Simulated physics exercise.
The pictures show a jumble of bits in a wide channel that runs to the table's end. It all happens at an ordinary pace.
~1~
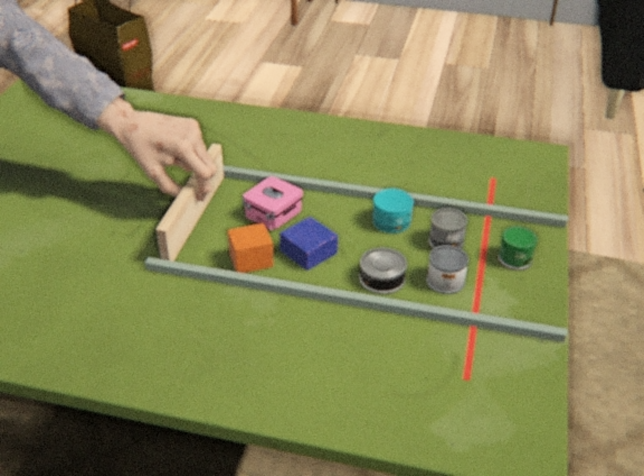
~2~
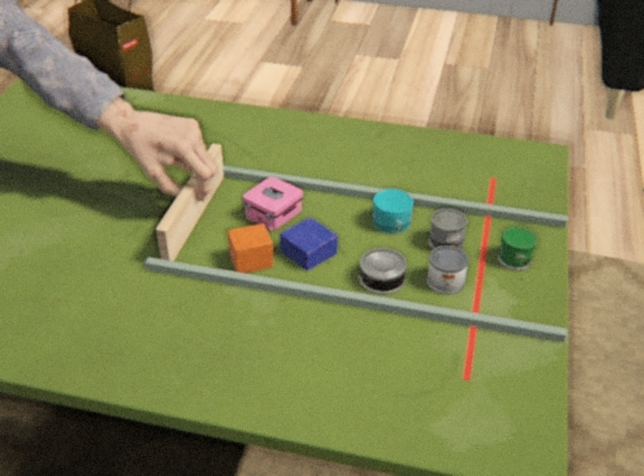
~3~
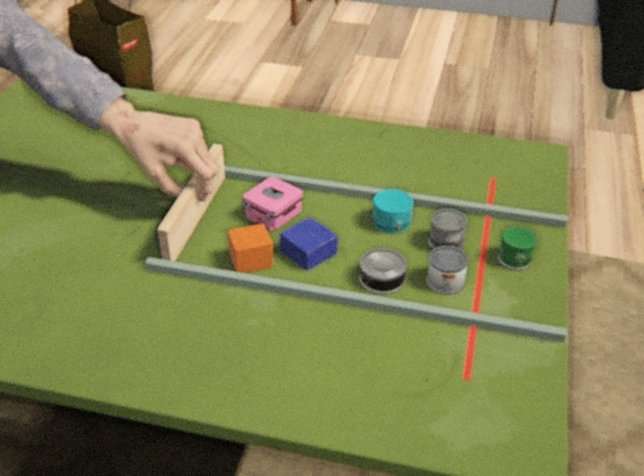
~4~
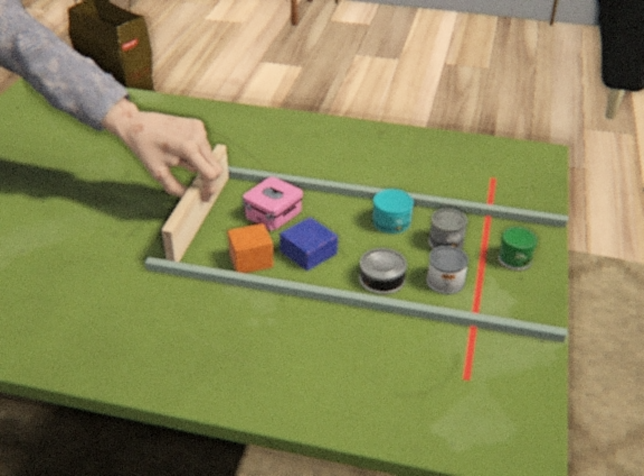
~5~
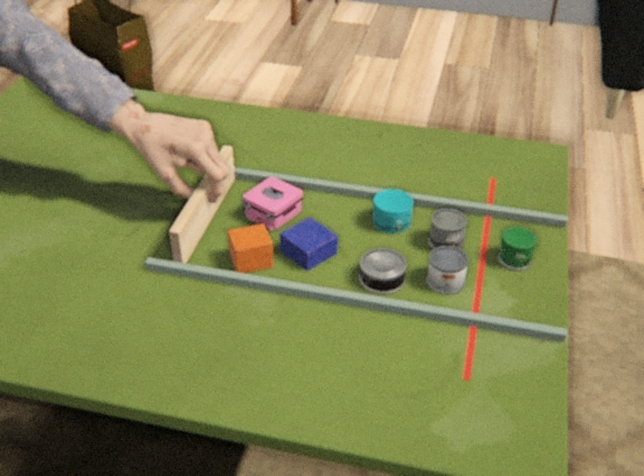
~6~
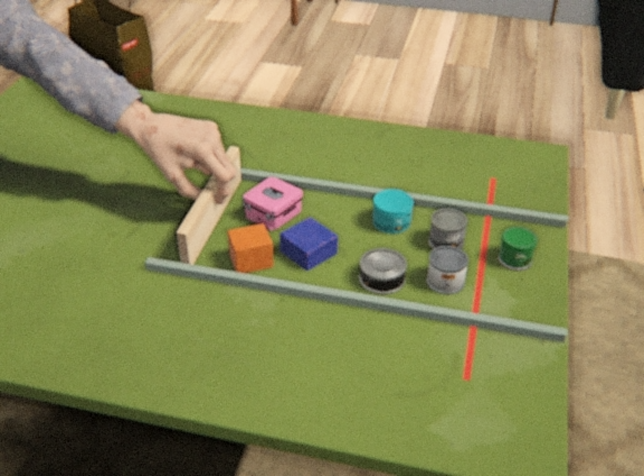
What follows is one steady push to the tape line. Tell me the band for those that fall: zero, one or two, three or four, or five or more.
In the end the number that fall off is one or two.
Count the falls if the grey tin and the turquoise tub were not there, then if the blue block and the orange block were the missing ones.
Fallen: 0, and 1 in the other try.
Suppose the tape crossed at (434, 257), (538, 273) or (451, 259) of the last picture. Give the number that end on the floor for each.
It would be 0, 5 and 0.
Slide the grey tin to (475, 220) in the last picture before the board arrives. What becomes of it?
It falls.
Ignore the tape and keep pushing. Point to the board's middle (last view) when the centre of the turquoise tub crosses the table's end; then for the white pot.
For the turquoise tub at (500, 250), for the white pot at (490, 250).
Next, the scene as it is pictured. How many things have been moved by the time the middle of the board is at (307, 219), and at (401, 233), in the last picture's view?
By then 3, and 7.
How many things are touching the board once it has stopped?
That makes 3.
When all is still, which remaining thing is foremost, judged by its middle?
The white pot ends nearest.
A little later, none off yet; green pot at rest near (518, 248); white pot at rest near (447, 270); grey tin at rest near (448, 231).
When it is over, the number that fall off is one or two; down, green pot.
